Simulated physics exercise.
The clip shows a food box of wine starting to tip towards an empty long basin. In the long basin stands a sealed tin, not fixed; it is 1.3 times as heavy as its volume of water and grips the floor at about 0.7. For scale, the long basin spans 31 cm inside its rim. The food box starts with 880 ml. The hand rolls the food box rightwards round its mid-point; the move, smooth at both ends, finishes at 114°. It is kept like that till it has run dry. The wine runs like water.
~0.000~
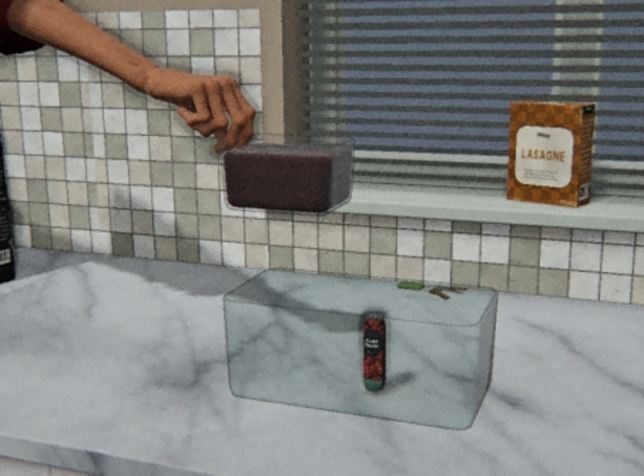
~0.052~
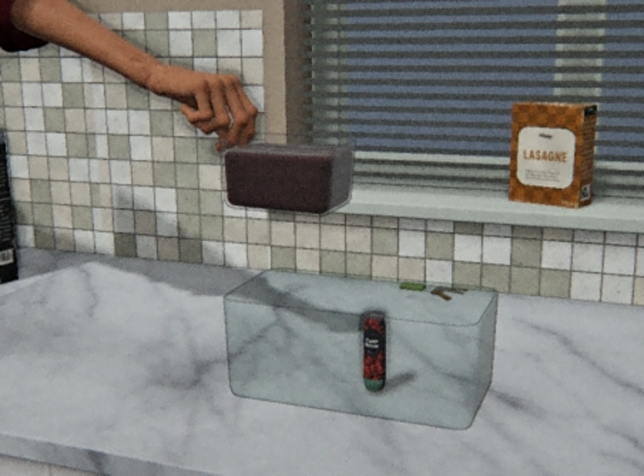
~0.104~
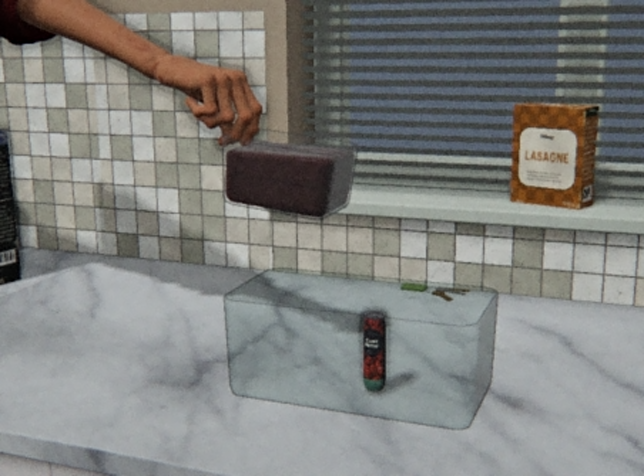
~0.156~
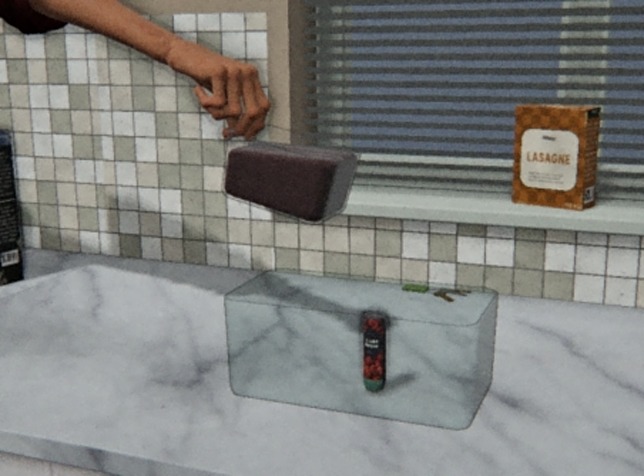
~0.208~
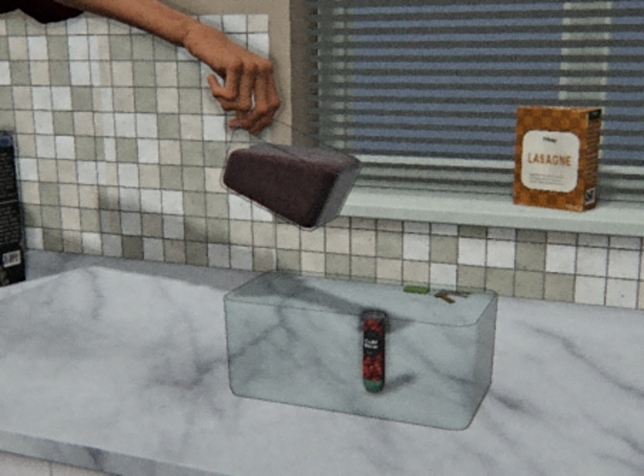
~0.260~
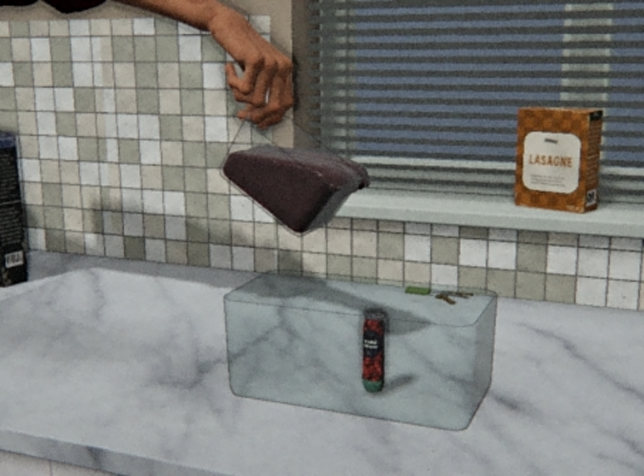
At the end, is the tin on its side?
It stays up.
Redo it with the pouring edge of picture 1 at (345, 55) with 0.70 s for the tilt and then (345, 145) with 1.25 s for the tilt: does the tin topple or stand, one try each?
First it remains upright; then it remains upright.
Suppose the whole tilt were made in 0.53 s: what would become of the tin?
The tin keeps standing.
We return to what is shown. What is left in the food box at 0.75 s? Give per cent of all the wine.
Some 2 per cent.
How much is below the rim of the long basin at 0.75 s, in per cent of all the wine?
Near 88 in a hundred.
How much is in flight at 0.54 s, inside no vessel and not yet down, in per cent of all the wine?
Some 40 per cent.
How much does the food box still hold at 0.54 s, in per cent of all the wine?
Some 18 per cent.
By 0.54 s the tilt is 100° and 18 per cent is still to pour; the tin stands where it began.
By 0.75 s the tilt is 114° and 2 per cent is still to pour; the tin stands where it began.
By 0.96 s the tilt is 114° and 0 per cent is still to pour; the tin stands where it began.
By 1.20 s the tilt is 114° and 0 per cent is still to pour; the tin stands where it began.
At rest the tin stands where it began.
